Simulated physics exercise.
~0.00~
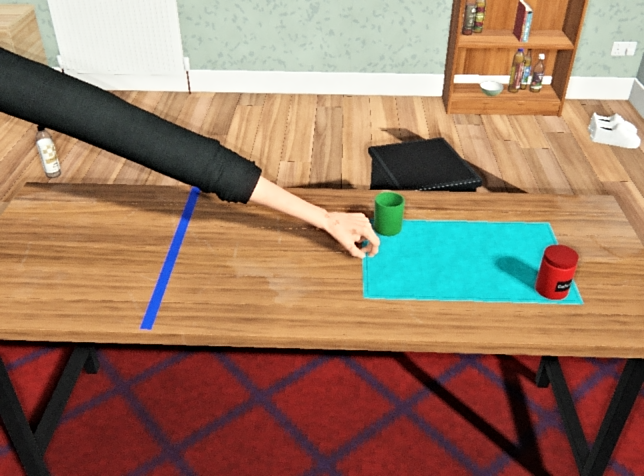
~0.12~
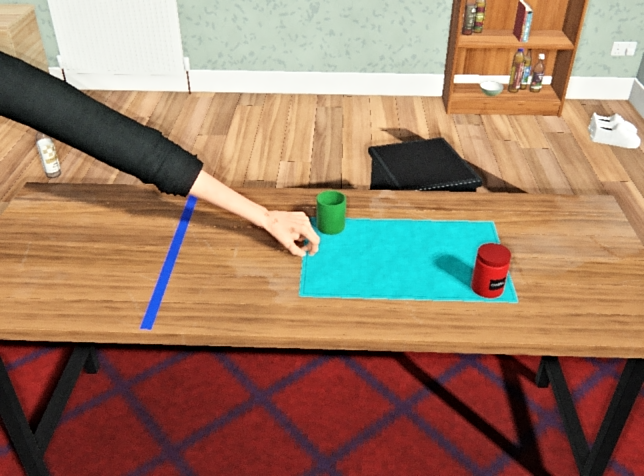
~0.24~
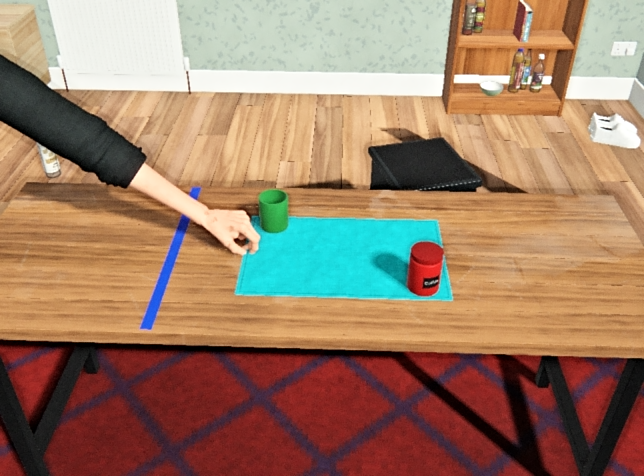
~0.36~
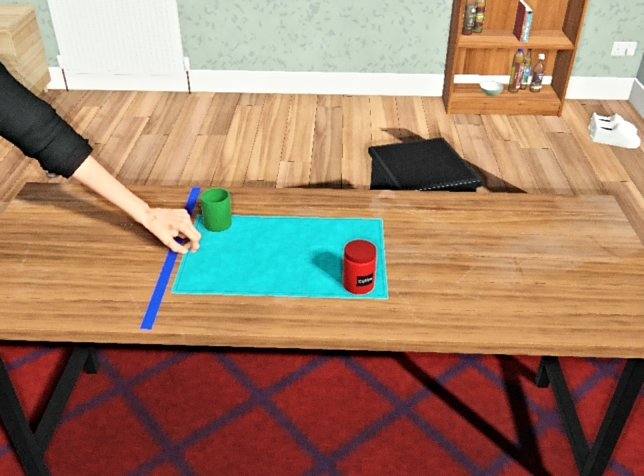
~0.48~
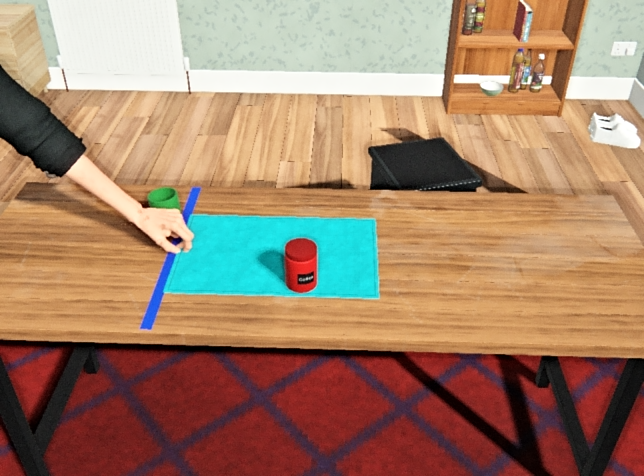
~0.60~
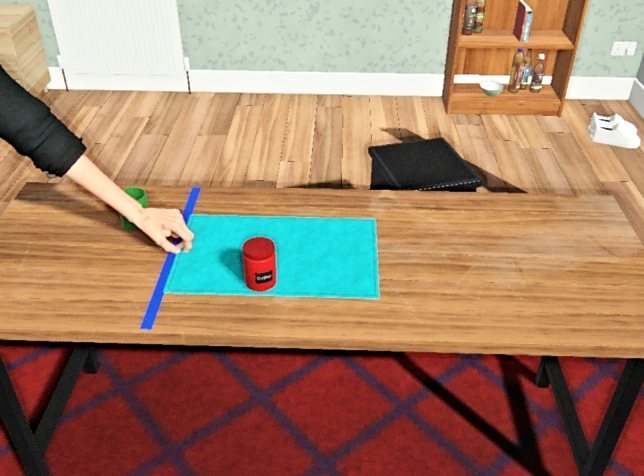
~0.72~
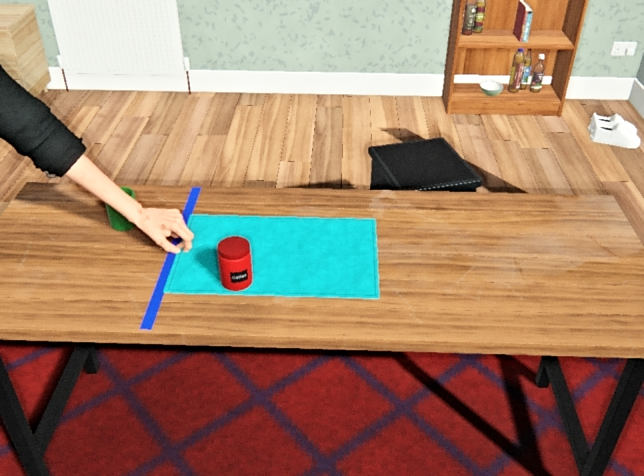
A turquoise mat is pulled left and stops; the green mug slides off, the red jar stays.
